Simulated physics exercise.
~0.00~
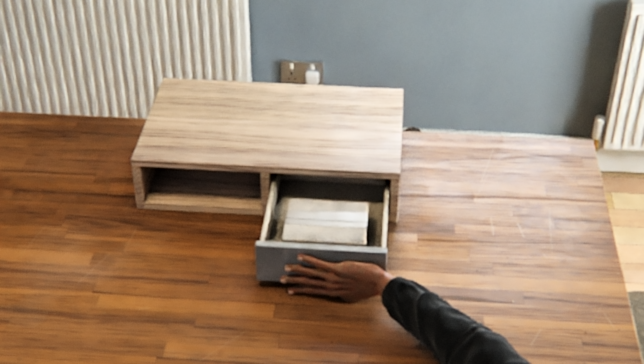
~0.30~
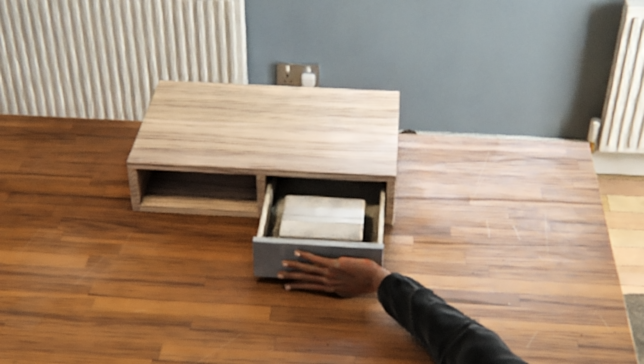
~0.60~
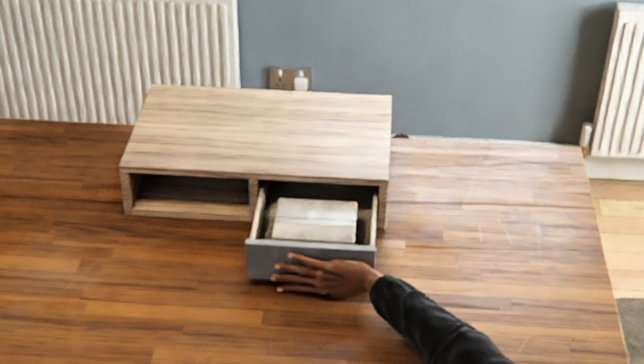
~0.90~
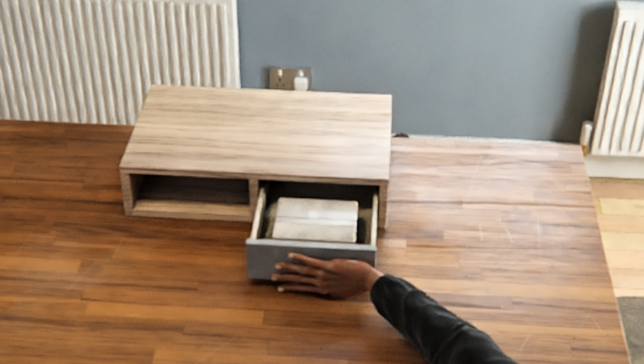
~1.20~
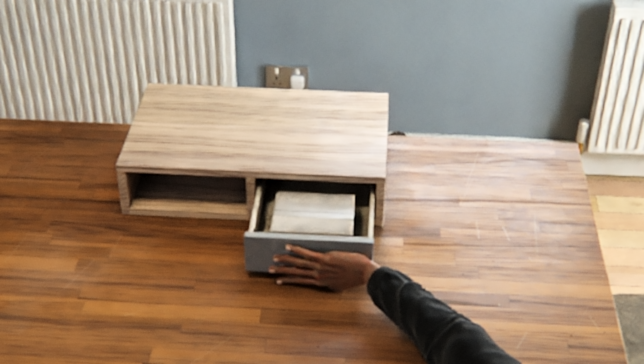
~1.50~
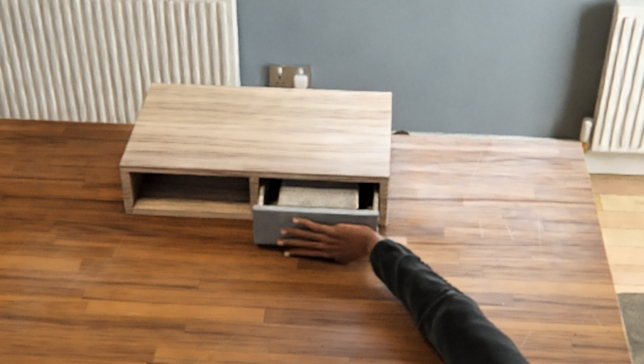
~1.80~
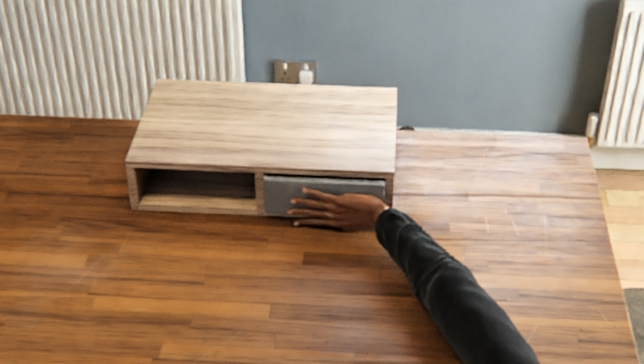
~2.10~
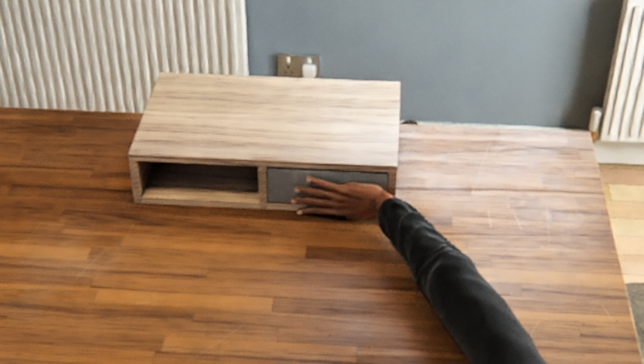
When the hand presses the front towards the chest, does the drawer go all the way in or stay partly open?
The drawer goes all the way in and shuts flush with the front of the chest.
